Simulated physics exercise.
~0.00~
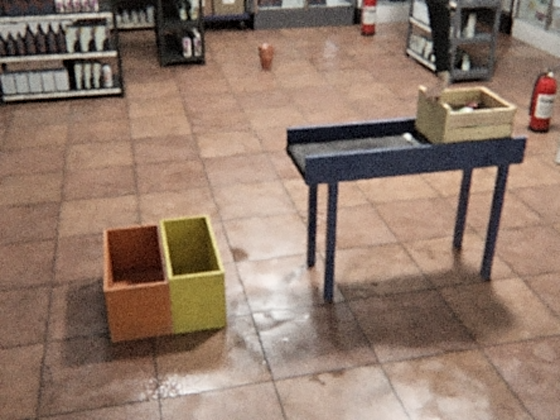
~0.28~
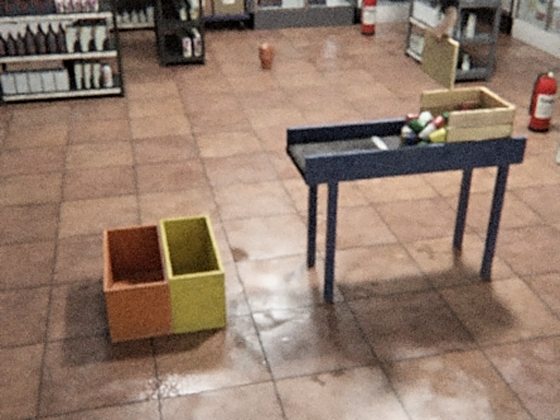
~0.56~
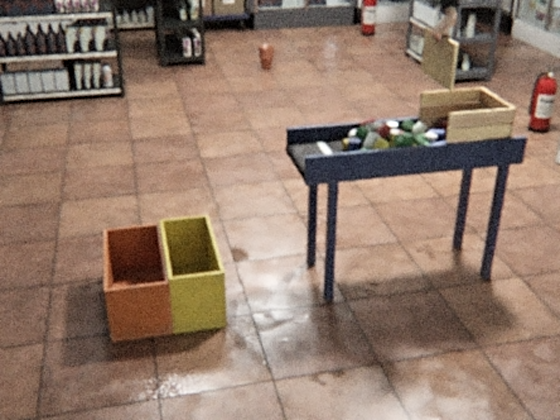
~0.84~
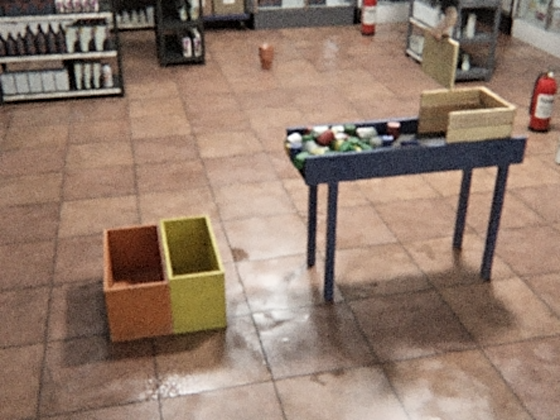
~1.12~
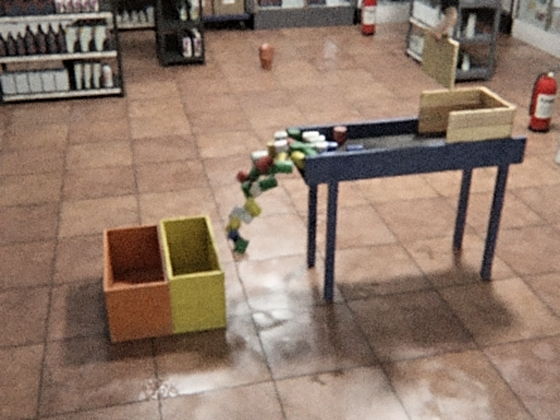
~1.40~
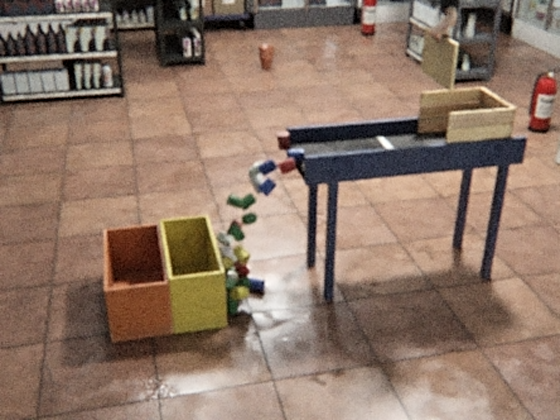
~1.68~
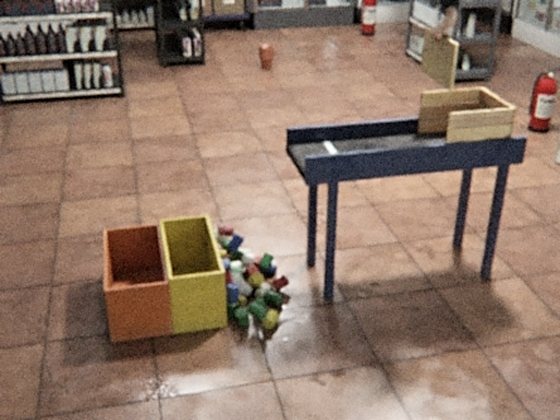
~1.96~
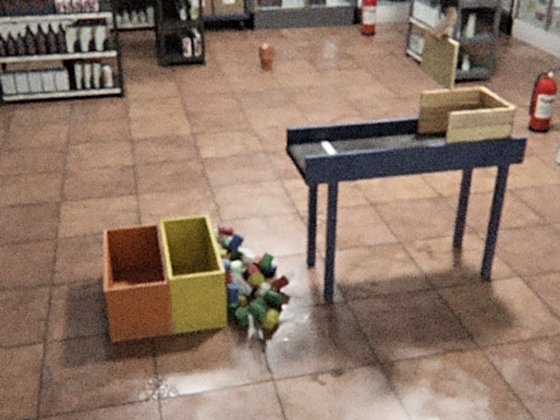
Shop floor with tiled paving, a raised gate releasing small colourful jars along a blue conveyor, spilling off its left end and piling beside the yellow box.
